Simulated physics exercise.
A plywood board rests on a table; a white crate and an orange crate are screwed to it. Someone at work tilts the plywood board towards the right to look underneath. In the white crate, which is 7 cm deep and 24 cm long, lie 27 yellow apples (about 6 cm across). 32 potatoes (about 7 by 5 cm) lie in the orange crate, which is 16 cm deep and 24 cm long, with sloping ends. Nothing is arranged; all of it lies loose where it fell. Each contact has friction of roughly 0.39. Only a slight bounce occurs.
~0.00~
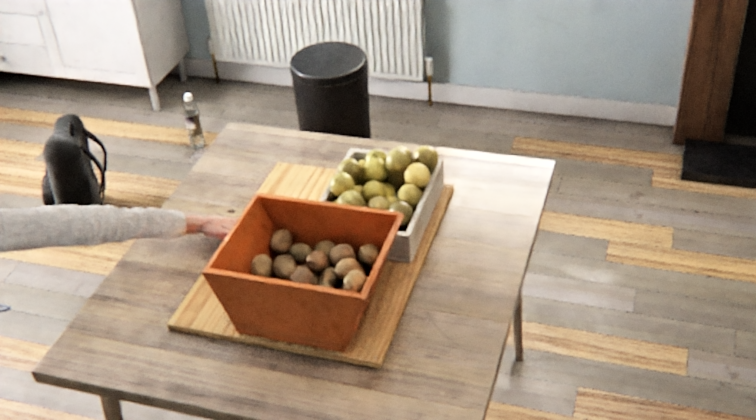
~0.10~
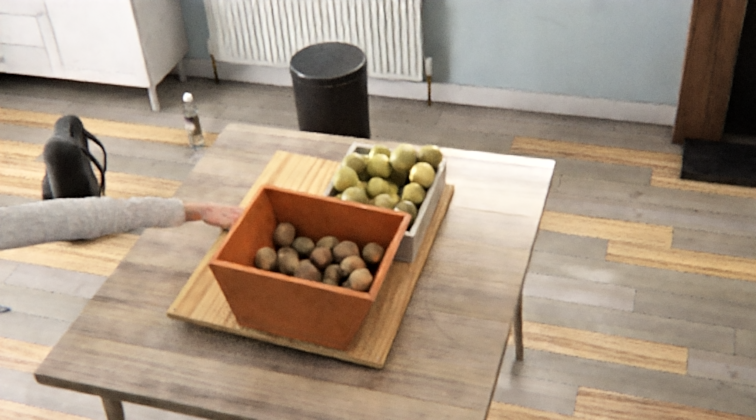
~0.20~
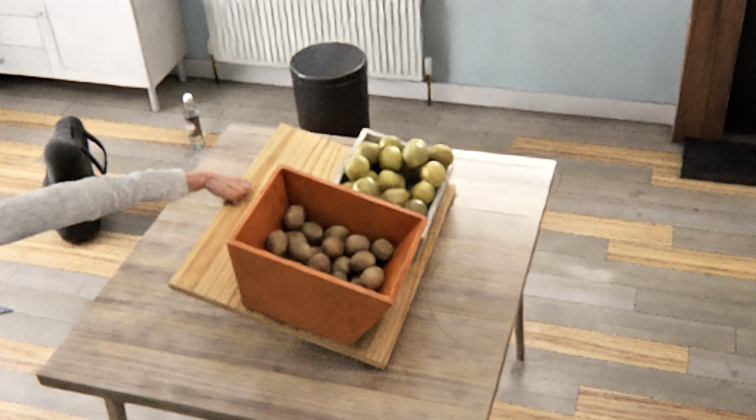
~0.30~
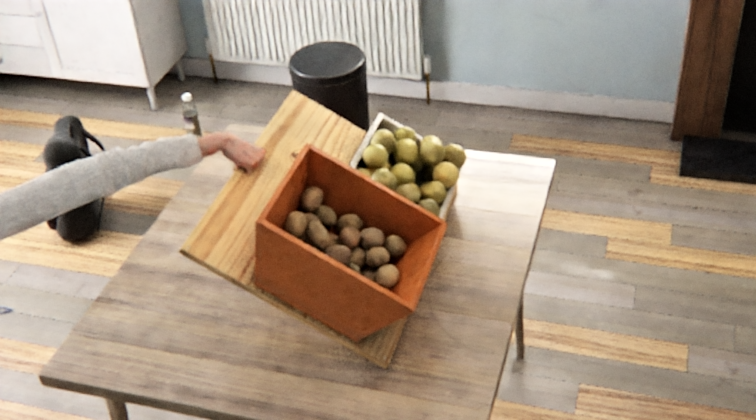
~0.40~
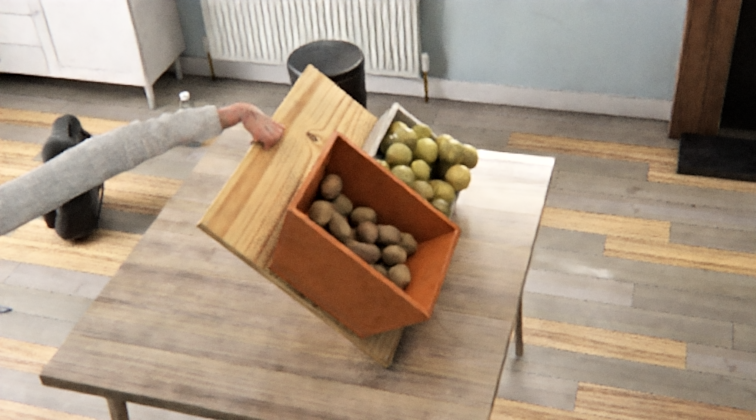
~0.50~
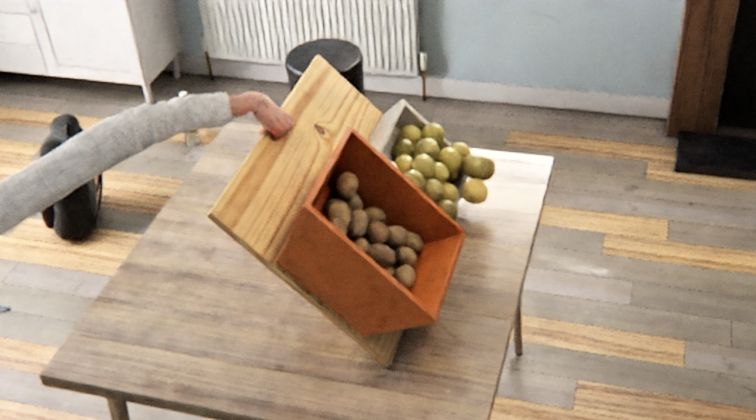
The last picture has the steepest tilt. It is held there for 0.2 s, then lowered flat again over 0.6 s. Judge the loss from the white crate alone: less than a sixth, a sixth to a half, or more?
It retains half to five-sixths.
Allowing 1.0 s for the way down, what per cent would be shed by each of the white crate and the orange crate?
Then white crate 40, orange crate 0 per cent.
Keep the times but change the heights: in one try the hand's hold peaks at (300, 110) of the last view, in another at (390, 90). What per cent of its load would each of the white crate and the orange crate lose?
The white crate would lose 40 per cent in the first try and 80 per cent in the second, the orange crate 0 and then 80 per cent.
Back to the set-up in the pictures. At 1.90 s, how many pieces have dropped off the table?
I'd estimate some 8 by that time.
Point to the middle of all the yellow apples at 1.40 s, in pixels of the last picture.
Somewhere around pixel (412, 205).
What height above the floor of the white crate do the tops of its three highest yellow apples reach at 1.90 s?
9 cm, more or less.
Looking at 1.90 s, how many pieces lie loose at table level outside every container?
The count is about 4.
After 0.72 s, tilt 45°; white crate 21 in, 6 out and orange crate 32 in, 0 out.
After 1.01 s, tilt 21°; white crate 17 in, 10 out and orange crate 32 in, 0 out.
After 1.40 s, tilt 0°; white crate 16 in, 11 out and orange crate 32 in, 0 out.
Outcome (at 1.90 s), white crate 16 in, 11 out and orange crate 32 in, 0 out. Asked share, 11 of 27, 41 per cent.
